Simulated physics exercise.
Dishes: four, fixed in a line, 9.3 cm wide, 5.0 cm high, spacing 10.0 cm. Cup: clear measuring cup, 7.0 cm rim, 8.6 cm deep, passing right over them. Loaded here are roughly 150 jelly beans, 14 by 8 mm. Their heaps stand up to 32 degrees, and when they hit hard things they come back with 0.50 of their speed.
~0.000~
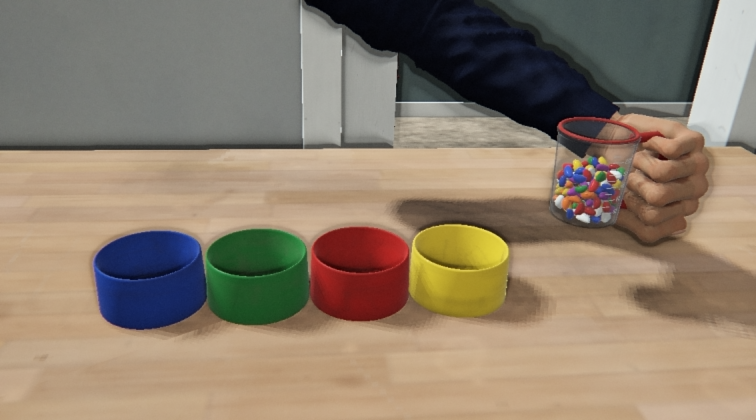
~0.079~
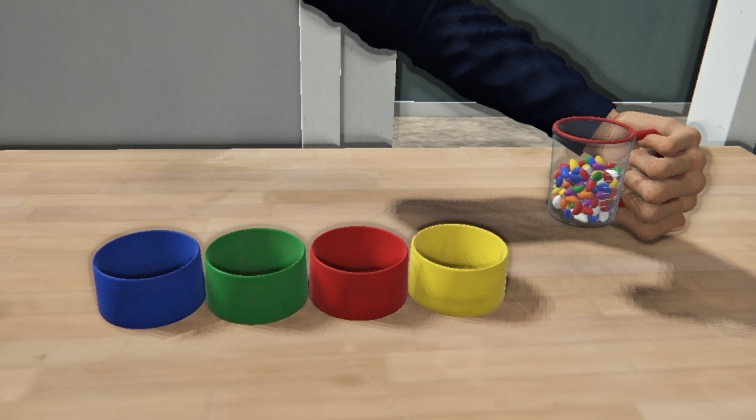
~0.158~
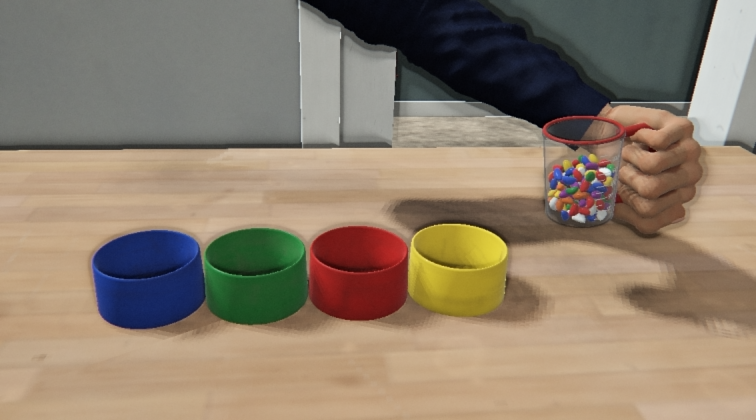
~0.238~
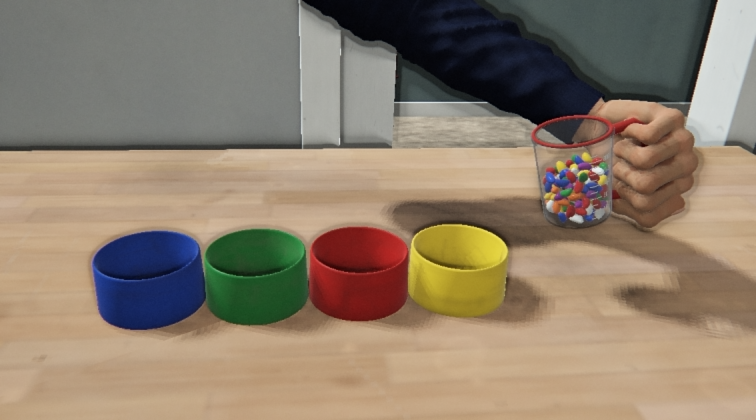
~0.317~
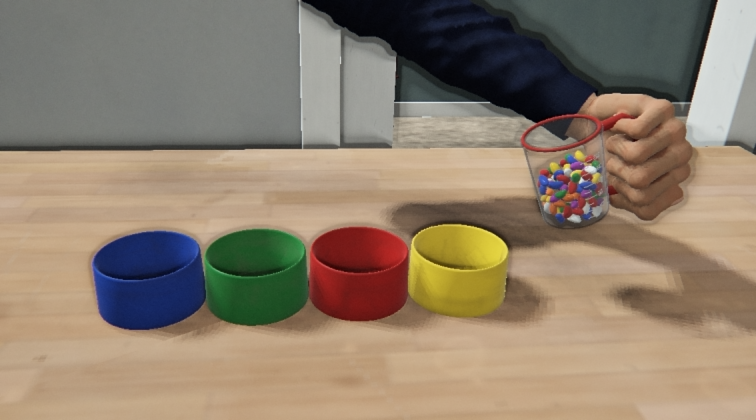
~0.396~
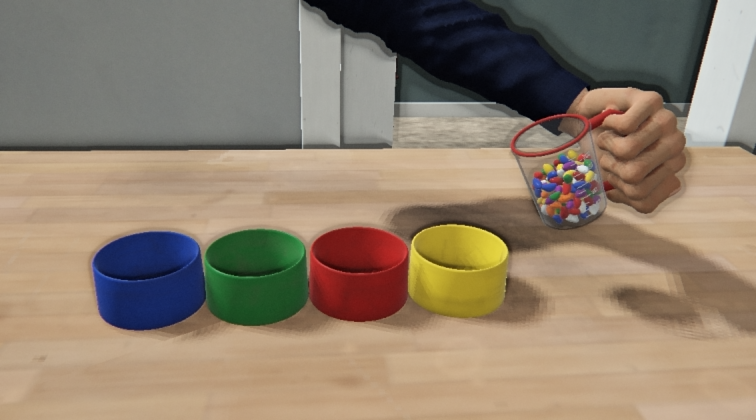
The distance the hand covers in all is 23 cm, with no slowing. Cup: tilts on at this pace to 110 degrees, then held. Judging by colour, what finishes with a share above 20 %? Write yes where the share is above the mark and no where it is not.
Red: Yes, blue: No, green: No, yellow: No, counter: No.
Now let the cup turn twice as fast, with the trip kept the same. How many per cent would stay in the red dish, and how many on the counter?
Then red would get 10 and the counter 0.
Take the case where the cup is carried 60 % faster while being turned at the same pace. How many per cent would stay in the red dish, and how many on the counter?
Shares: Red 30, counter 10.
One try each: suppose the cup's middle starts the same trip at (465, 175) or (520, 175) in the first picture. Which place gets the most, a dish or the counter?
Green; red.
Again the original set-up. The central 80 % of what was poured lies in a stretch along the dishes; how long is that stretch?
Length: About 8 cm.
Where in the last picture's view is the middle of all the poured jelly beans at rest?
Centre at rest, approx.: (357, 280) px.
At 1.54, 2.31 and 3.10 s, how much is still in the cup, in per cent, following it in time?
In order, near 75 %, 5 % and 0 %.
Then, at 1.54 s, tilt 110 degrees; cup holds 75 %, red 10 %, yellow 5 %.
After 2.31 s, tilt 110 degrees; cup holds 5 %, red 85 %, yellow 5 %.
After 3.10 s, tilt 110 degrees; cup holds 0 %, red 90 %, yellow 5 %.
In the end, at 3.4 s, red 90 %, blue 0 %, green 0 %, yellow 5 %, counter 5 %.
